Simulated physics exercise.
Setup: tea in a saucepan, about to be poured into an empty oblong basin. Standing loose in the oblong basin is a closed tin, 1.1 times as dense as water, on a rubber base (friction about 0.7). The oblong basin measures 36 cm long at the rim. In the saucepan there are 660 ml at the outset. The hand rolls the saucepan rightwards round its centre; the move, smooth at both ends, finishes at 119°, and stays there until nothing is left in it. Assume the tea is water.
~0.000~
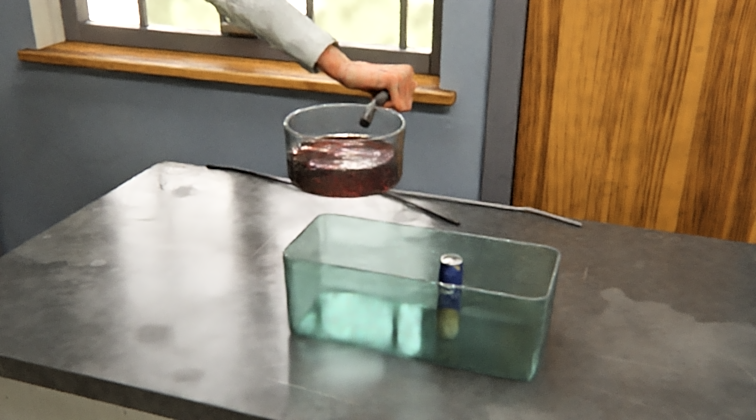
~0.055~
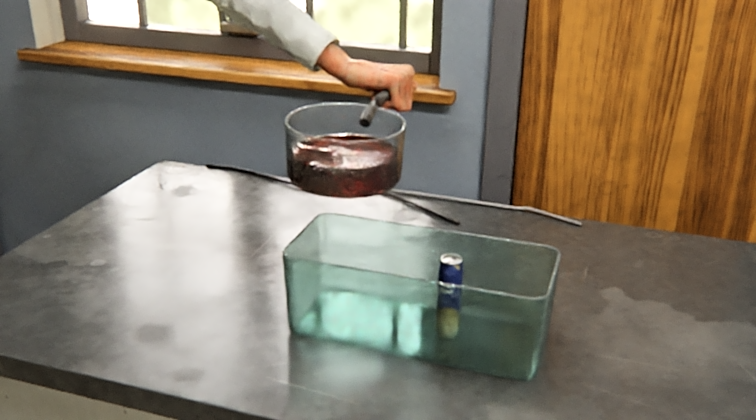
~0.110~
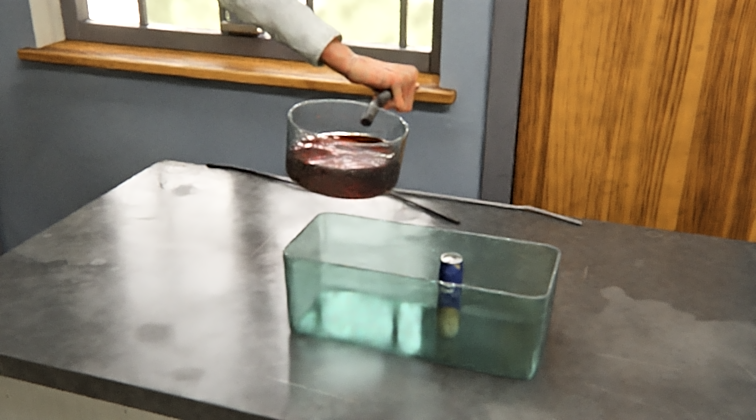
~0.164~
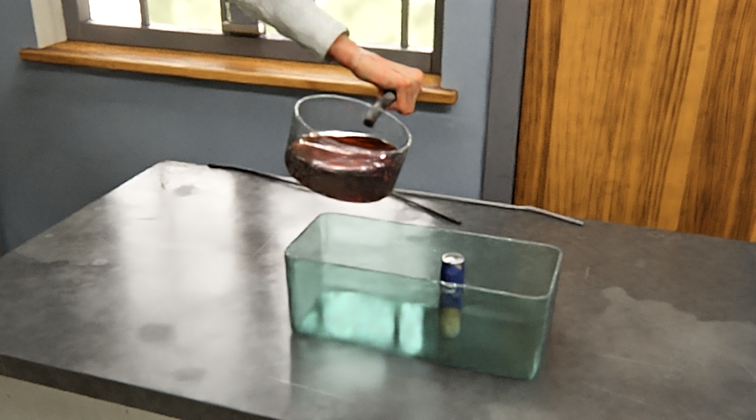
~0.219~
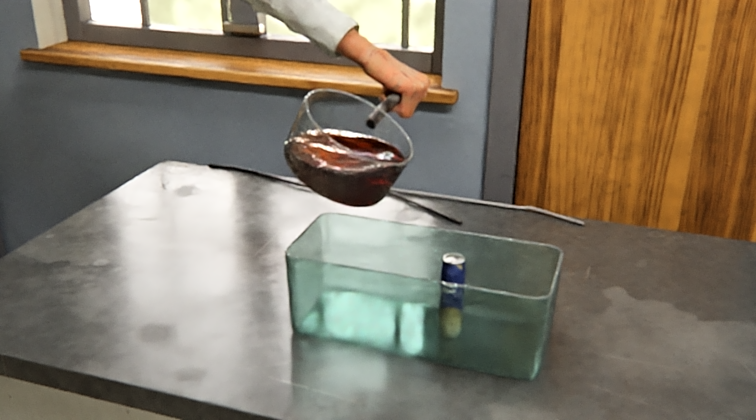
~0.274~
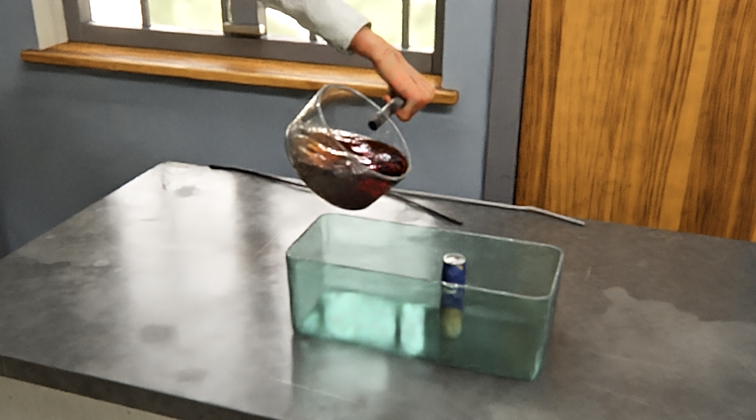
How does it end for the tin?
The tin stays on its feet.
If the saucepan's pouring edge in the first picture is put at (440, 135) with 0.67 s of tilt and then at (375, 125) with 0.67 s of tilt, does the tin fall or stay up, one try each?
In the first try it remains standing; in the second it remains standing.
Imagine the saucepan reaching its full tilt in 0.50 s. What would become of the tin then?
Result: Tin still standing.
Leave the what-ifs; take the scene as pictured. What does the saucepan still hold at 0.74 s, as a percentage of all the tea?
What remains is about 3 percent of it all.
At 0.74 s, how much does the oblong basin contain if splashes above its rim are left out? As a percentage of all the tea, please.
Around 92 parts in a hundred.
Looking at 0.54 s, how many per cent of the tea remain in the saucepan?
About 18 percent.
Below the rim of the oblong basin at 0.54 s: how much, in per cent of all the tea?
Estimate - around 50 in a hundred parts.
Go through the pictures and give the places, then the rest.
In the first frame, it leans 0°; its right rim is at (402, 130); the tea meets the walls at (296, 145) and (400, 157); the oblong basin's rim runs from (301, 234) to (554, 275); the tin's top is at (451, 263).
In the second frame, it leans 2°; its right rim is at (402, 131); the tea meets the walls at (295, 144) and (399, 157).
In the third frame, it leans 8°; its right rim is at (405, 137); the tea meets the walls at (295, 142) and (400, 158).
In the fourth frame, it leans 17°; its right rim is at (408, 147); the tea meets the walls at (295, 140) and (402, 160).
In the fifth frame, it leans 29°; its right rim is at (409, 160); the tea meets the walls at (294, 135) and (405, 162).
In the sixth frame, it leans 43°; its right rim is at (406, 175); the tea meets the walls at (298, 129) and (409, 166).
By 0.54 s the tilt is 109° and 19 per cent is still to pour; the tin stands where it began.
By 0.74 s the tilt is 119° and 3 per cent is still to pour; the tin leans 5°.
By 0.95 s the tilt is 119° and 0 per cent is still to pour; the tin leans 6°.
By 1.17 s the tilt is 119° and 0 per cent is still to pour; the tin leans 4°.
At rest the tin stands where it began.
